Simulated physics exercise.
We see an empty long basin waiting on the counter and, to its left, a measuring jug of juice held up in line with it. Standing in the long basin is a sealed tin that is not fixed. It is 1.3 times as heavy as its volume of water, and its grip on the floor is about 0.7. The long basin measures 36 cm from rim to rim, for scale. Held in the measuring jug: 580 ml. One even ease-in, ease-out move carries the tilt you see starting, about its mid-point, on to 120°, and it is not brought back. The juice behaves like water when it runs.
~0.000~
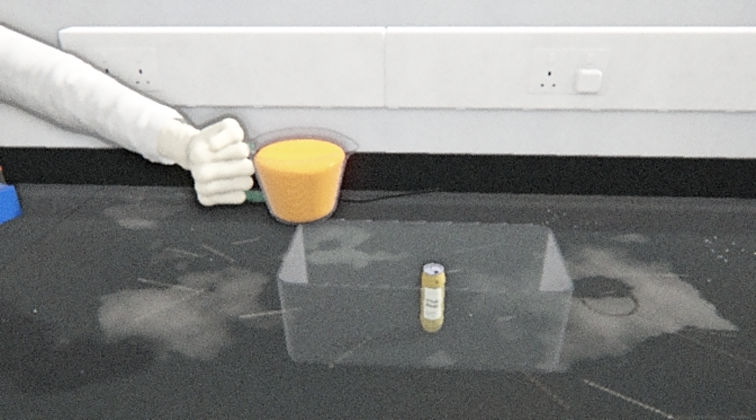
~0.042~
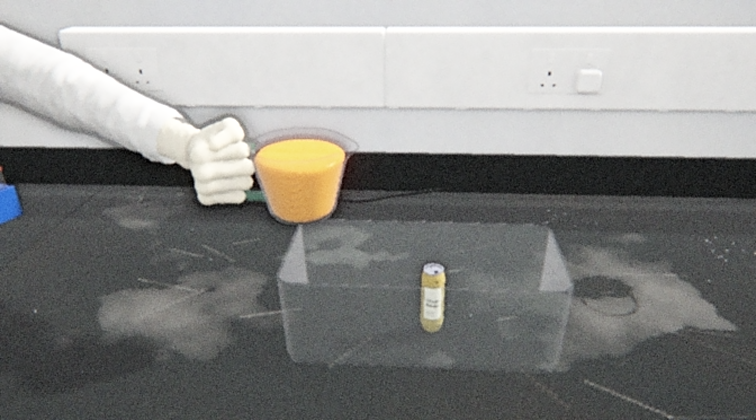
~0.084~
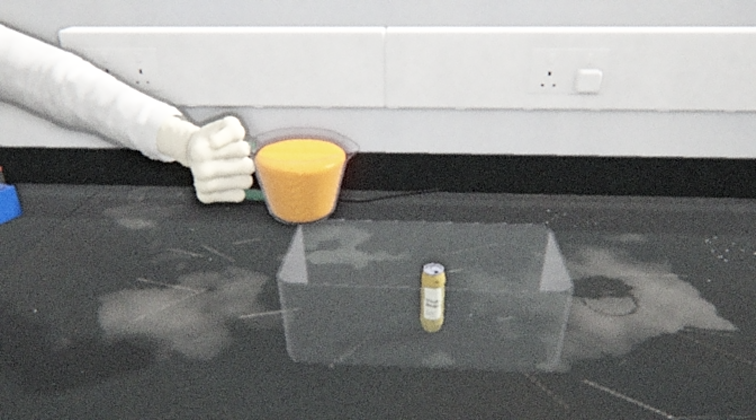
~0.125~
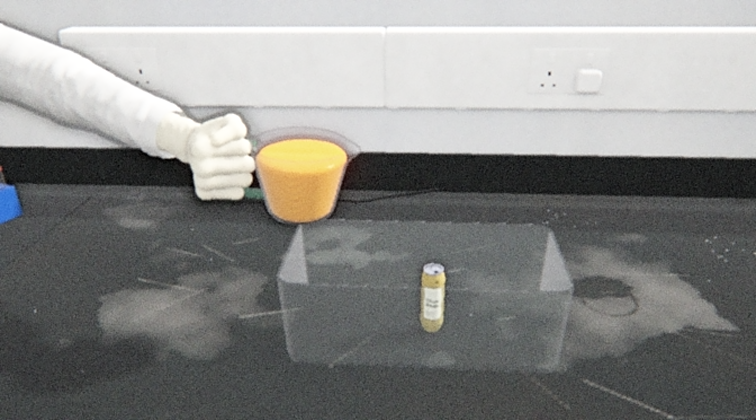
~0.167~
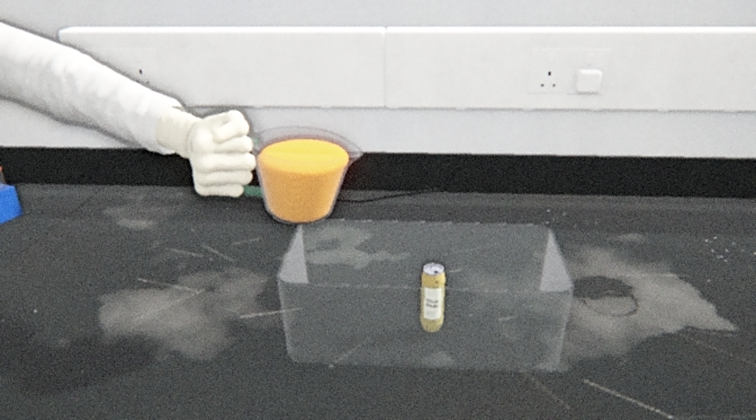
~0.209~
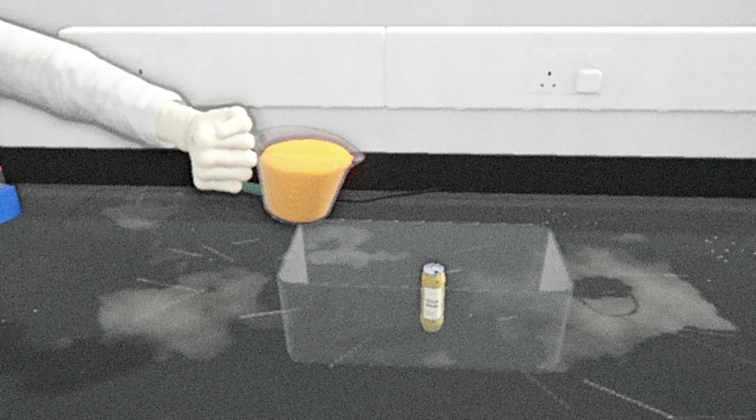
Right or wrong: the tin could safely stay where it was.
Right, it remains upright.
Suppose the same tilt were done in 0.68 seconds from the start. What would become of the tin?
So the tin will hold steady.
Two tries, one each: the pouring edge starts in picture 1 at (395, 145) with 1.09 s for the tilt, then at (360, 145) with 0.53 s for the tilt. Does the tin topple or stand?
First it goes over; then it keeps standing.
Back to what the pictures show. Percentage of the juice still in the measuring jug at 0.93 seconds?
2 per cent or thereabouts.
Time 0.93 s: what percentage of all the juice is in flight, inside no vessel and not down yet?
It comes to some 2 percent of the total.
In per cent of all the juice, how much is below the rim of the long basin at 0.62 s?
Some 22 per cent.
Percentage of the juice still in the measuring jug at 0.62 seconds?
At that time about 54 in a hundred parts are still held.
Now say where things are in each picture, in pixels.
In the first frame, it leans 0°; its right rim is at (359, 146); the juice meets the walls at (257, 152) and (346, 154); the long basin's rim runs from (290, 249) to (561, 257); the tin's top is at (433, 272).
In the second frame, it leans 0°; its right rim is at (359, 146); the juice meets the walls at (256, 152) and (346, 154).
In the third frame, it leans 2°; its right rim is at (360, 148); the juice meets the walls at (257, 152) and (346, 154).
In the fourth frame, it leans 4°; its right rim is at (361, 150); the juice meets the walls at (259, 151) and (347, 155).
In the fifth frame, it leans 7°; its right rim is at (363, 153); the juice meets the walls at (260, 151) and (349, 156).
In the sixth frame, it leans 11°; its right rim is at (365, 157); the juice meets the walls at (262, 151) and (353, 157).
Then, 0.62 s in, the tilt is 73° and 55 per cent is still to pour; the tin stands where it began.
Then, 0.93 s in, the tilt is 113° and 2 per cent is still to pour; the tin stands where it began.
Then, 1.25 s in, the tilt is 120° and 0 per cent is still to pour; the tin stands where it began.
Then, 1.59 s in, the tilt is 120° and 0 per cent is still to pour; the tin stands where it began.
Finally, the tin stands where it began.
